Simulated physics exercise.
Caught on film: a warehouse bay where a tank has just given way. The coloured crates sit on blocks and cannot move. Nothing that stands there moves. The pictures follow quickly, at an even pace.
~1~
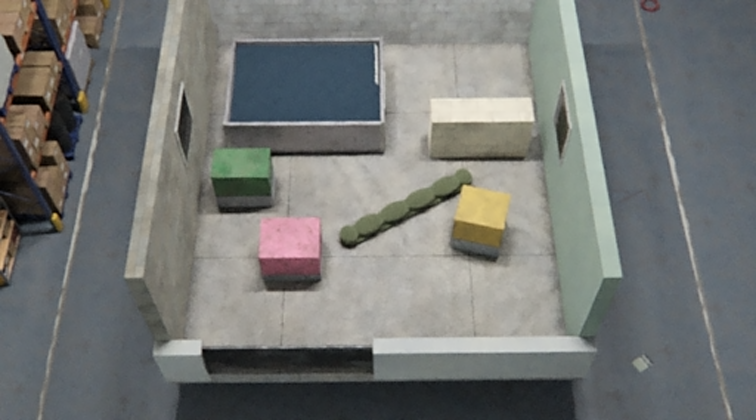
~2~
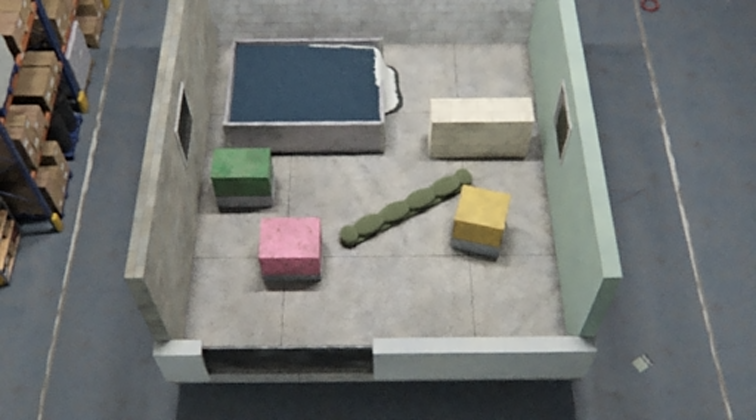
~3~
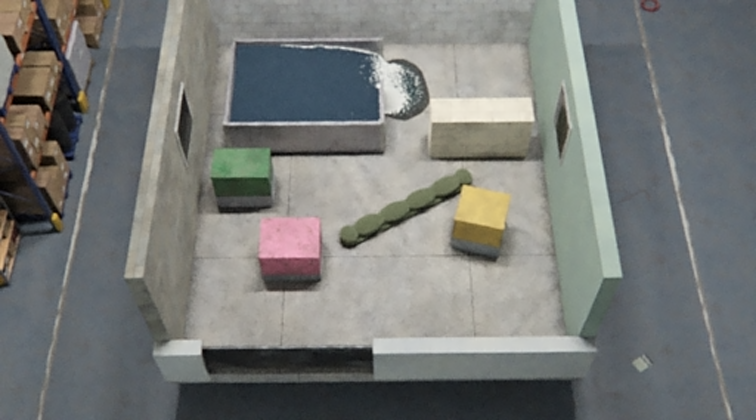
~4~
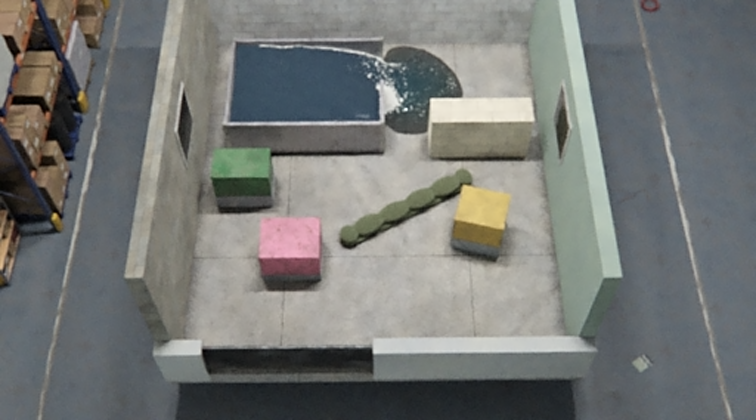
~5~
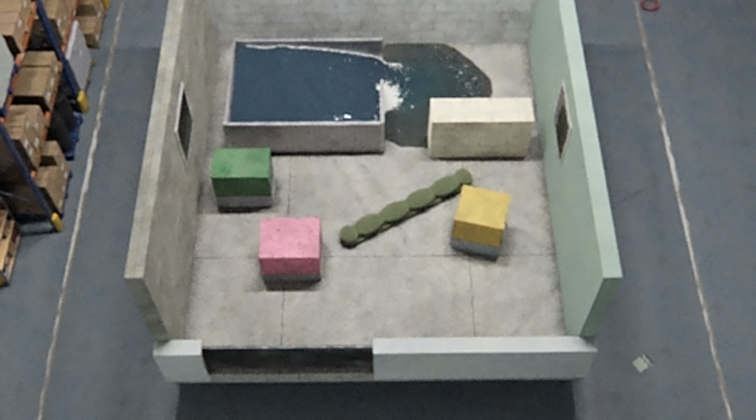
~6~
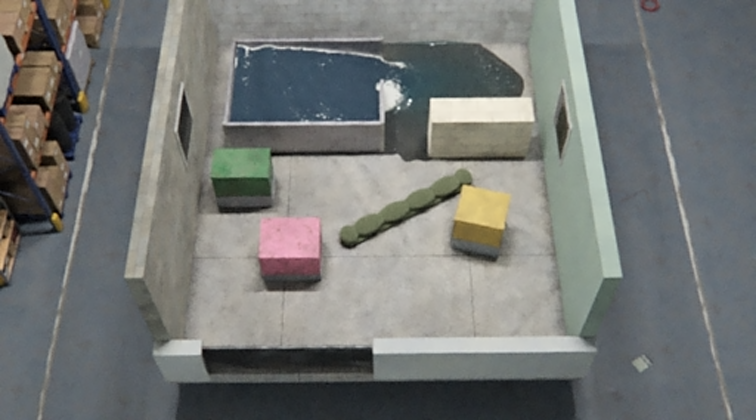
In a warehouse bay, water in a raised tank broke out through its right side, splashed white at the gap, and spread rightward across the concrete floor behind and beside a cream block.
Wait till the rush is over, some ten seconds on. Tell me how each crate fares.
In the end: The green crate keeps dry; the yellow crate keeps dry; the pink crate keeps dry.
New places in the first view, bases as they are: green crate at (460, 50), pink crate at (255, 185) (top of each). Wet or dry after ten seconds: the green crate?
My reading: Green crate is soaked.
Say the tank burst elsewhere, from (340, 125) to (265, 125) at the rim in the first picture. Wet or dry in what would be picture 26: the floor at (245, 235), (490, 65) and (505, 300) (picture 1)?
One after the other: Covered, clear, covered.
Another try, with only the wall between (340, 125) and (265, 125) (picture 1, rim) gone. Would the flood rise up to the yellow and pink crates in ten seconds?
Then: Yellow keeps dry, pink is topped.
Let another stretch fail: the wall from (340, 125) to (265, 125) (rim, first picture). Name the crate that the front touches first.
It is the green-painted one.
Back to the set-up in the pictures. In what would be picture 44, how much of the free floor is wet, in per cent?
Roughly 70 per cent.
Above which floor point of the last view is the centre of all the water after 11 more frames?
Around (368, 103).
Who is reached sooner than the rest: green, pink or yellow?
It is the crate marked yellow.
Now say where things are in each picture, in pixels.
Still water in the tank at (306, 83), in the first frame.
Water pours out at (380, 79) and has run to (385, 68), in the second frame.
Water pours out at (380, 81) and has run to (425, 100), in the third frame.
Water pours out at (380, 82) and has run to a hidden place, in the fourth frame.
Water pours out at (380, 82) and has run to (485, 82), in the fifth frame.
The front is at (517, 79), out from the gap at (380, 81), in the sixth frame.
A moment on, water covers 20 % of the floor; the green crate not reached, the yellow crate not reached, the pink crate not reached.
Next, water covers 25 % of the floor; the green crate not reached, the yellow crate water round its plinth, the pink crate not reached.
Then, water covers 35 % of the floor; the green crate not reached, the yellow crate water round its plinth, the pink crate not reached.
Later, water covers 70 % of the floor; the green crate water round its plinth, the yellow crate water round its plinth, the pink crate water round its plinth.
In the end, water covers 95 % of the floor; the green crate stayed above the water, the yellow crate stayed above the water, the pink crate stayed above the water.
